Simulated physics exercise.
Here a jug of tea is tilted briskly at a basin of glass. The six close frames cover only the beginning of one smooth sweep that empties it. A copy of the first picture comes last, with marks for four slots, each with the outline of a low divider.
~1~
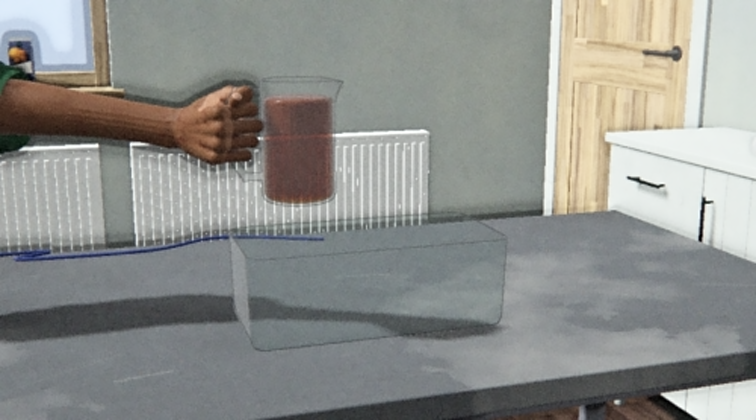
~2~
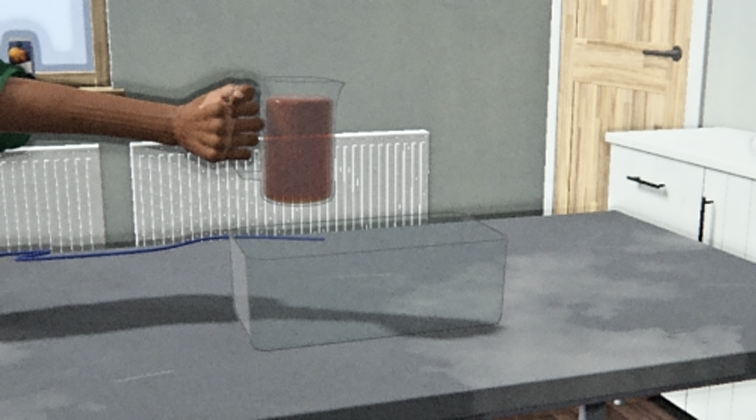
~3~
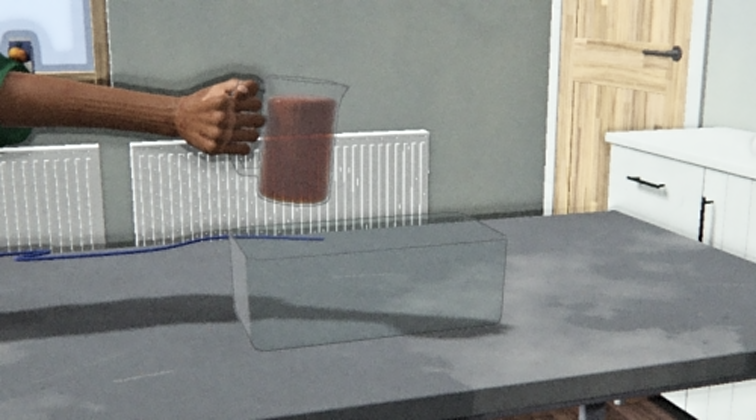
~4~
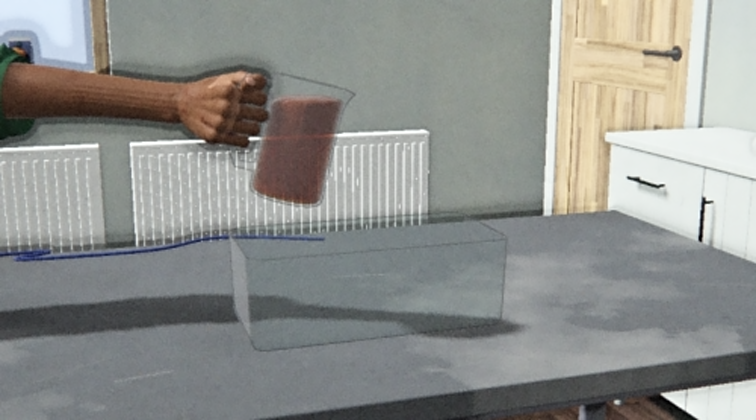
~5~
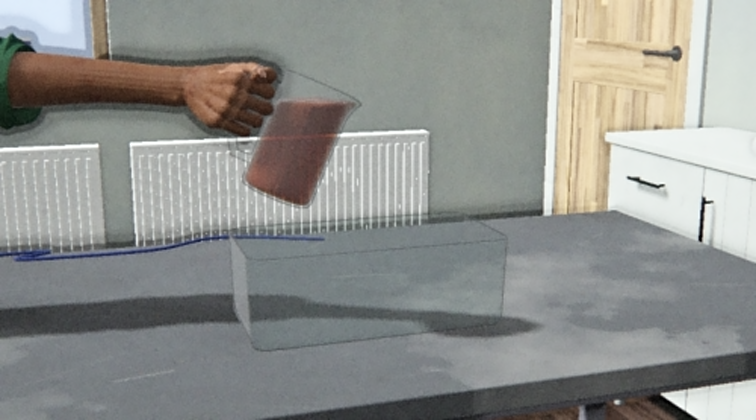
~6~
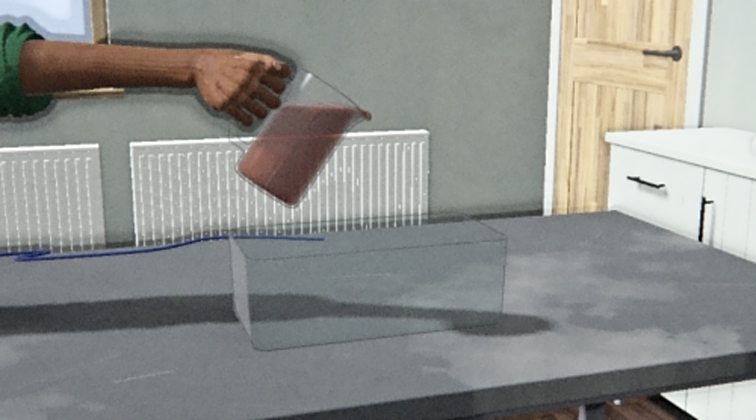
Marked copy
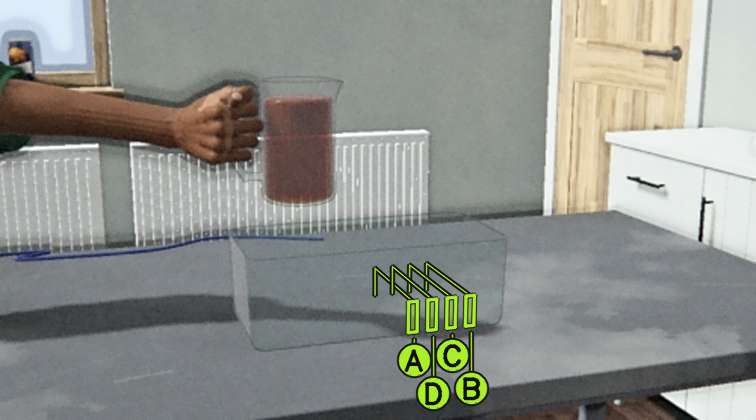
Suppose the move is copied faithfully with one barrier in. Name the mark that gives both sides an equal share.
Choose D.
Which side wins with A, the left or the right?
The right one.
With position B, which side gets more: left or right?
The left side.
On the marked copy, A at (414, 338); B at (471, 332); C at (452, 334); D at (433, 336).
If A is chosen, about 16 % ends left of the wall and 83 % right of it.
If B is chosen, about 89 % ends left of the wall and 8 % right of it; 3 % is lost outside.
If C is chosen, about 92 % ends left of the wall and 6 % right of it.
If D is chosen, about 51 % ends left of the wall and 48 % right of it.
